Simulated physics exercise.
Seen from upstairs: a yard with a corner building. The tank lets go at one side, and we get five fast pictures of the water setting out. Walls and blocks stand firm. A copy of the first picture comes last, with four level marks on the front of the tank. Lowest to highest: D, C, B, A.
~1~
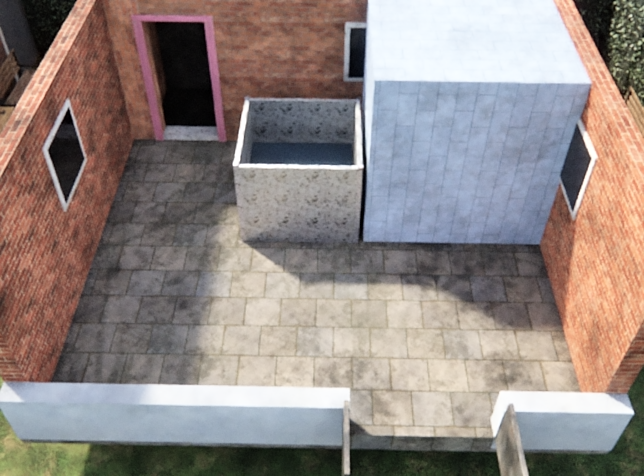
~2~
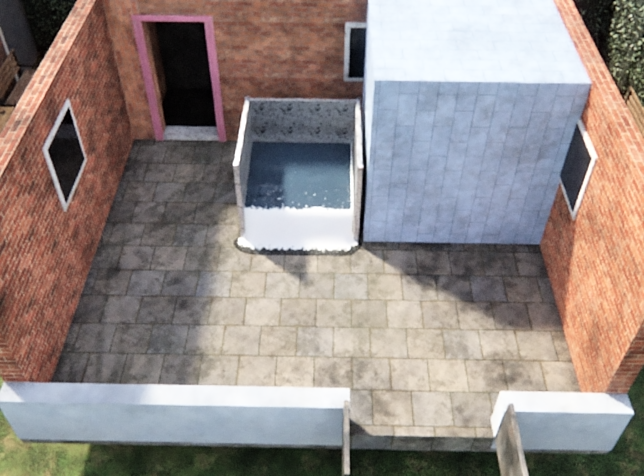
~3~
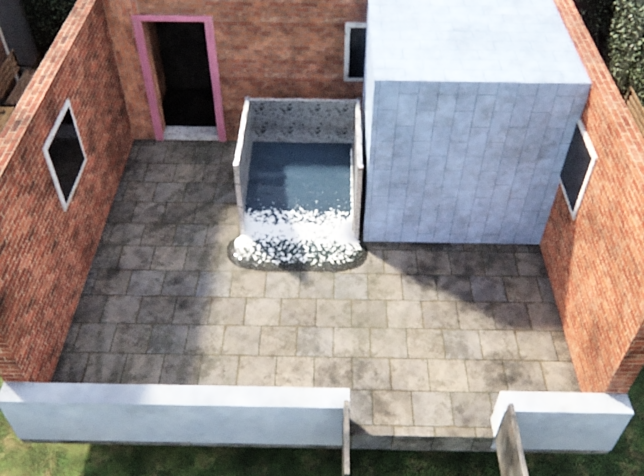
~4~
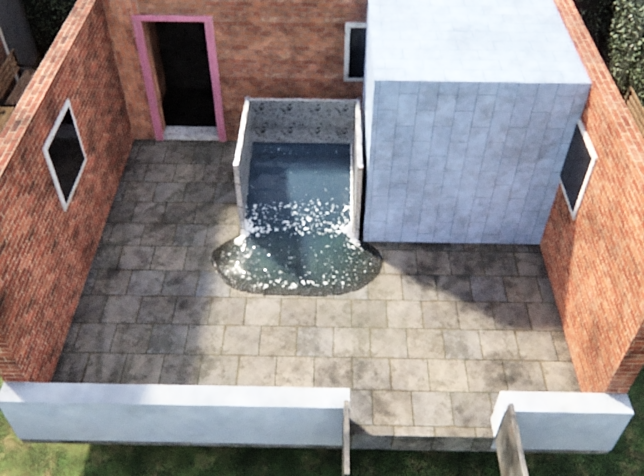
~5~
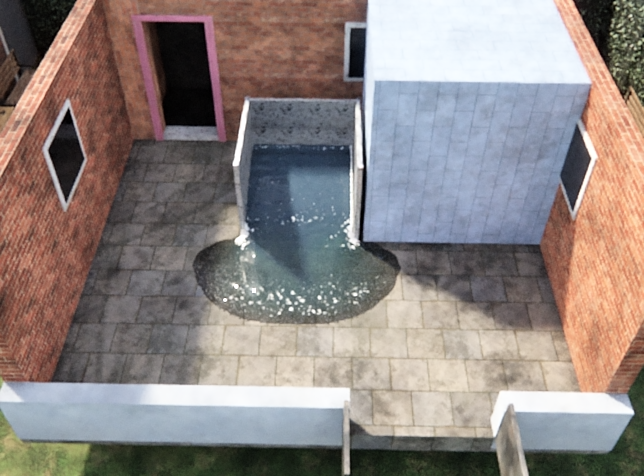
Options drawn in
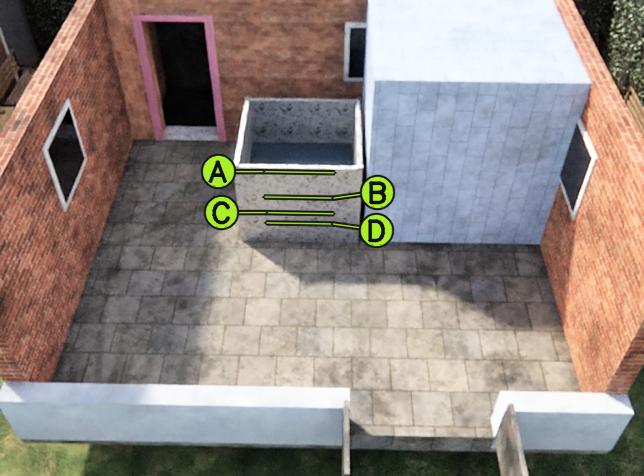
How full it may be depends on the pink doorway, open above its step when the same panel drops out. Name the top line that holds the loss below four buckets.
B will do.
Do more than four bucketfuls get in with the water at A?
Yes, that goes wrong.
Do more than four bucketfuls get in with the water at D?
No, that is safe.
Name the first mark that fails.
That would be A.
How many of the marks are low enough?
Three of them.
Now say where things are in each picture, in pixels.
Water in the tank at rest, its middle at (301, 174); foot of the pink doorway at (192, 140); open gate at (425, 387).
Water covers 2 % of the ground and shows as far out as (242, 242).
Water covers 4 % of the ground and shows as far out as (236, 256).
Water covers 8 % of the ground and shows as far out as (224, 272).
Water covers 13 % of the ground and shows as far out as (233, 307).
On the marked copy, A at (298, 172); B at (299, 197); C at (299, 213); D at (299, 223); from the bottom up D, C, B, A.
If A is chosen, about 10 bucketfuls get in.
If B is chosen, a bucket or two gets in.
If C is chosen, nothing gets over.
If D is chosen, nothing gets over.
